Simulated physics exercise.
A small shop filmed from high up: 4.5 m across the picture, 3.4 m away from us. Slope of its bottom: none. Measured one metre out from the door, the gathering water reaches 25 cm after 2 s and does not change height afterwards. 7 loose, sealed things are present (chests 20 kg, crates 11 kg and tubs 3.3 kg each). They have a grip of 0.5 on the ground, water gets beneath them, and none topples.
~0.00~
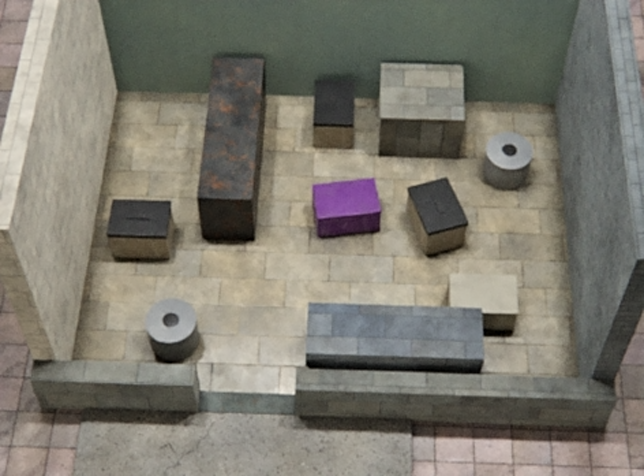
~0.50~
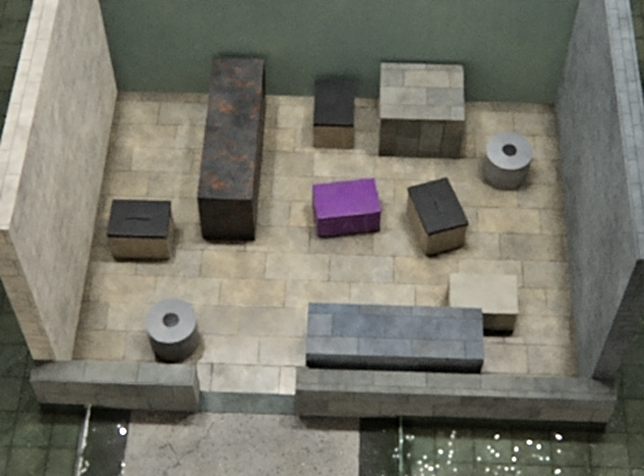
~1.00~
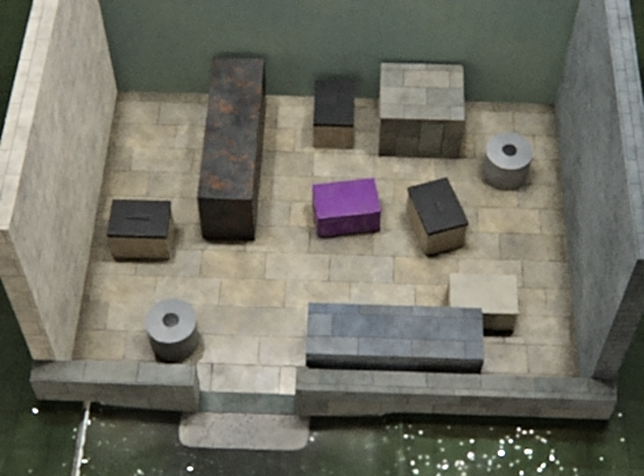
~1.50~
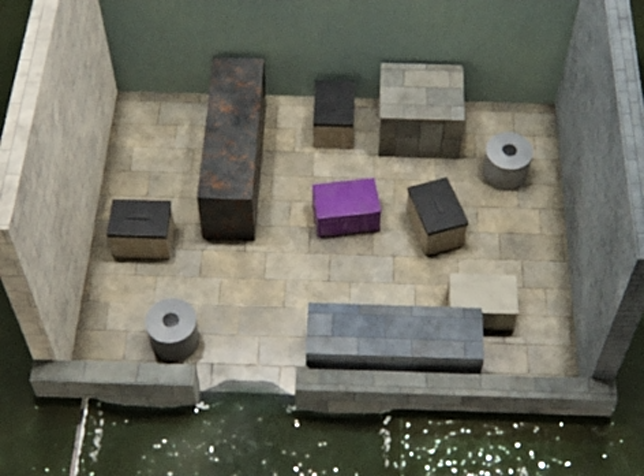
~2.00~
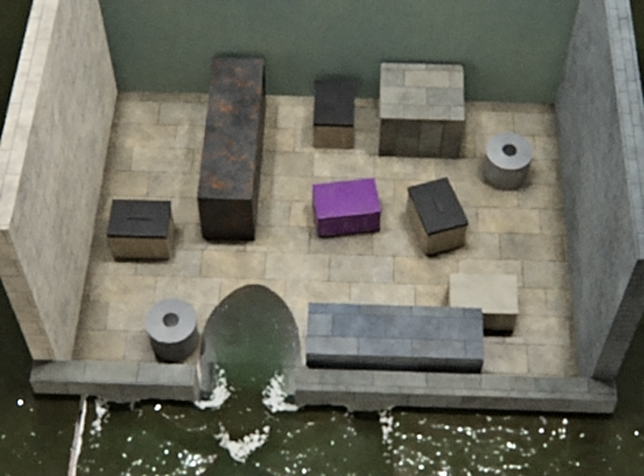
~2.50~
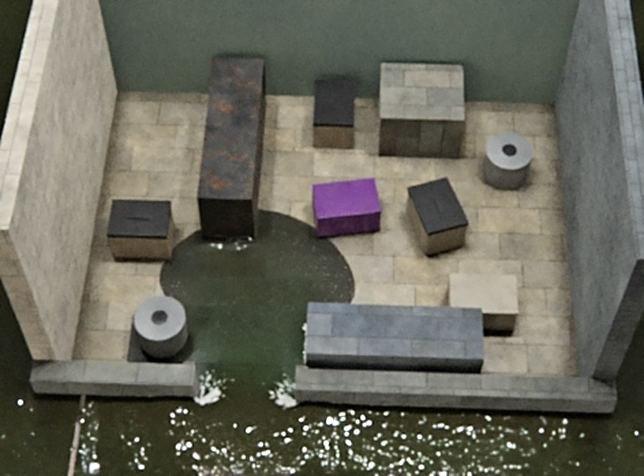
Dark water rose over the paving outside a small walled room of crates and blocks, covered the front step, then poured through the doorway and spread across the floor, nudging the nearest grey tub slightly.
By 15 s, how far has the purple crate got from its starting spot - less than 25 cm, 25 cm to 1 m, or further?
Looks like it will get pushed a long way.
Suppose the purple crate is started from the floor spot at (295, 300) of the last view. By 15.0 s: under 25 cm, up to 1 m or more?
Answer: It covers a big distance.
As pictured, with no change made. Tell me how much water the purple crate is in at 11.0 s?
About 9 cm.
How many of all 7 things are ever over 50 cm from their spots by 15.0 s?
The answer here is 6.
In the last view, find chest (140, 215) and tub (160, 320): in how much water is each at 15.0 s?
Roughly 16 and 11 cm.
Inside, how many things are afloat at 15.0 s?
By my count, 7.
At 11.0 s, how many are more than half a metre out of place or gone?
It comes to 4.
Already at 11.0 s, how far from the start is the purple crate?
It has shifted about 200 cm.
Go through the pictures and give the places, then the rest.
The first picture shows the purple crate at (346, 198), on the bottom; 0.0 m2 under water; 0 of 7 have shifted.
The second picture shows the purple crate at (346, 198), on the bottom; 0.0 m2 under water; 0 of 7 have shifted.
The third picture shows the purple crate at (346, 198), on the bottom; water covers 0.0 m2; 0 of 7 have shifted.
The fourth picture shows the purple crate at (346, 198), on the bottom; 0.0 m2 under water; 0 of 7 have shifted.
The fifth picture shows the purple crate at (346, 198), on the bottom; 0.8 m2 under water; 0 of 7 have shifted.
The sixth picture shows the purple crate at (346, 198) rests on the ground; water covers 2.4 m2; 1 of 7 have shifted.
After 3.5 s the purple crate is near (362, 168), 0.4 m from its start, aground; 0 afloat.
After 6.8 s the purple crate is near (504, 187), 1.5 m from its start, aground; 4 afloat.
After 11.0 s the purple crate is near (521, 276), 1.8 m from its start, afloat; 6 afloat.
After 15.0 s the purple crate is near (529, 286), 1.9 m from its start, afloat; 7 afloat.
